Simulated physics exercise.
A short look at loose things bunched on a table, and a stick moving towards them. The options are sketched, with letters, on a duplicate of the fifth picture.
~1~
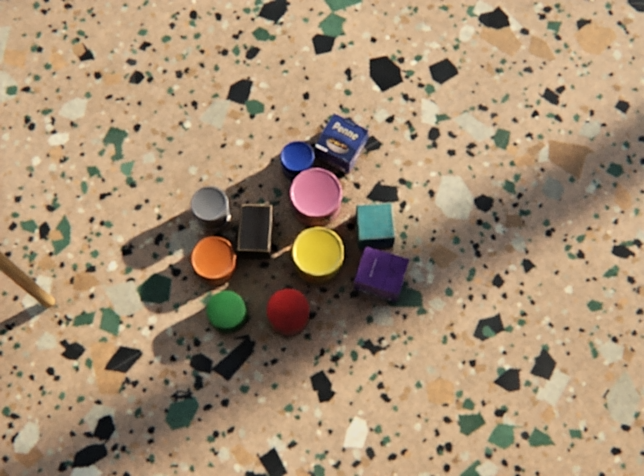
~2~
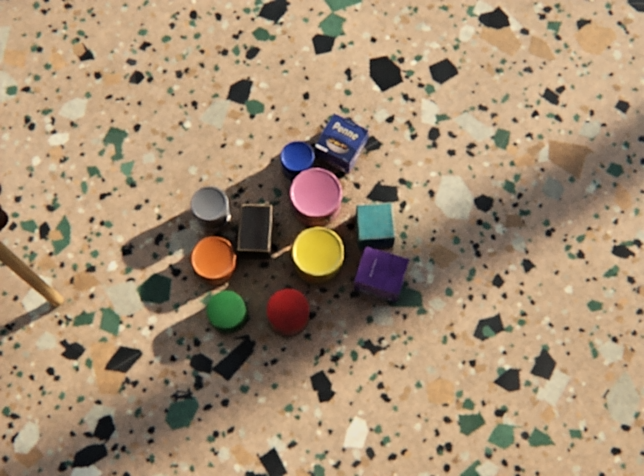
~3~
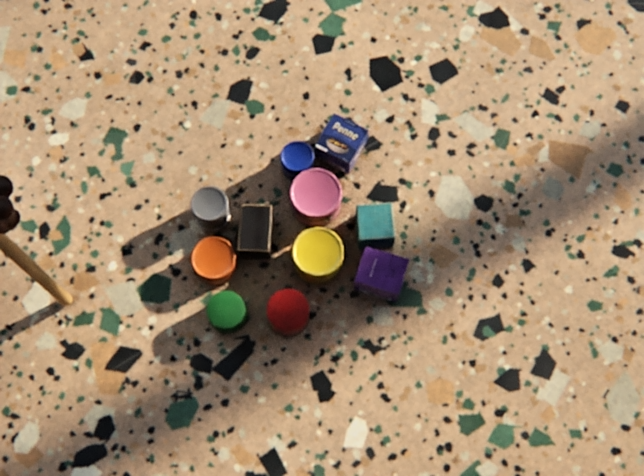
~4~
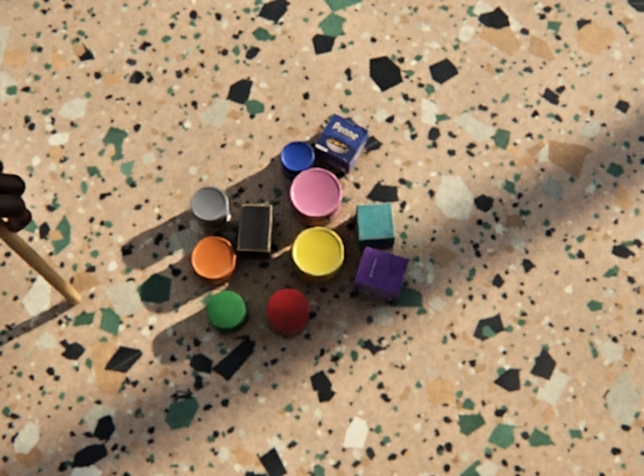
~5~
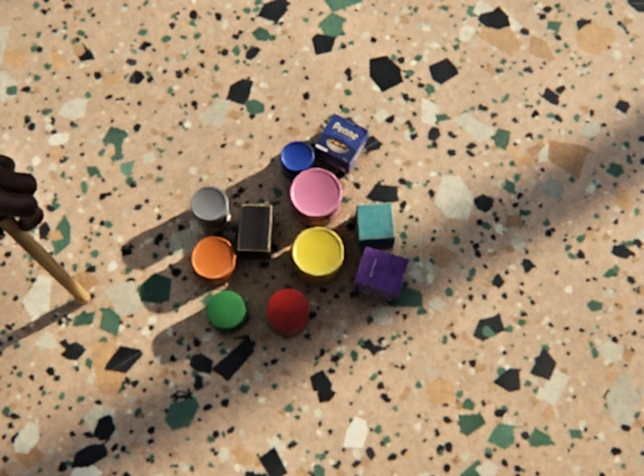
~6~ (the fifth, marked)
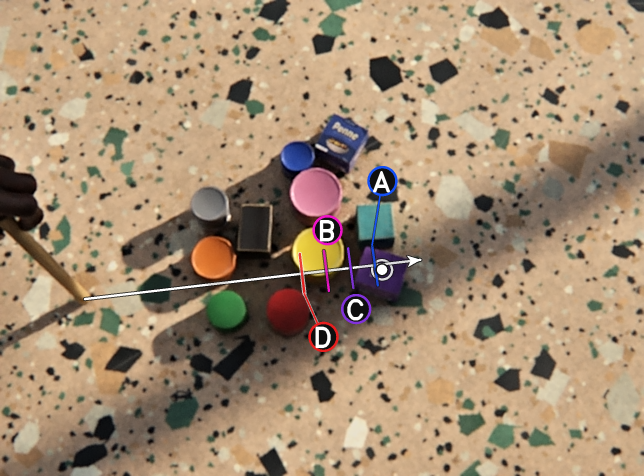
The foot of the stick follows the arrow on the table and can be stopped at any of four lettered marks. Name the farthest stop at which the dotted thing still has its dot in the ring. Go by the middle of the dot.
No farther than C.
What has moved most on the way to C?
It is the yellow jar.
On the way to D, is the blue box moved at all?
No.
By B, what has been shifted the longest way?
It is the yellow jar.
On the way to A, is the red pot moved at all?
By then, no.
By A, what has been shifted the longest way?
The yellow jar has gone farthest.
On the marked copy, A at (375, 265); B at (326, 271); C at (350, 268); D at (302, 274); the arrow from (85, 299) to (421, 260); the white dot at (382, 270).
Following C. Soon after the start, foot of the stick (181, 288).
Later, foot of the stick (276, 277); orange tub (220, 253).
In the end, foot of the stick (350, 269); yellow jar (352, 234); turquoise block (391, 217); the dot is still in its ring.
As for the rest, A shifts the dotted thing to (401, 278); B keeps the dot in but is short; D keeps the dot in but is short.
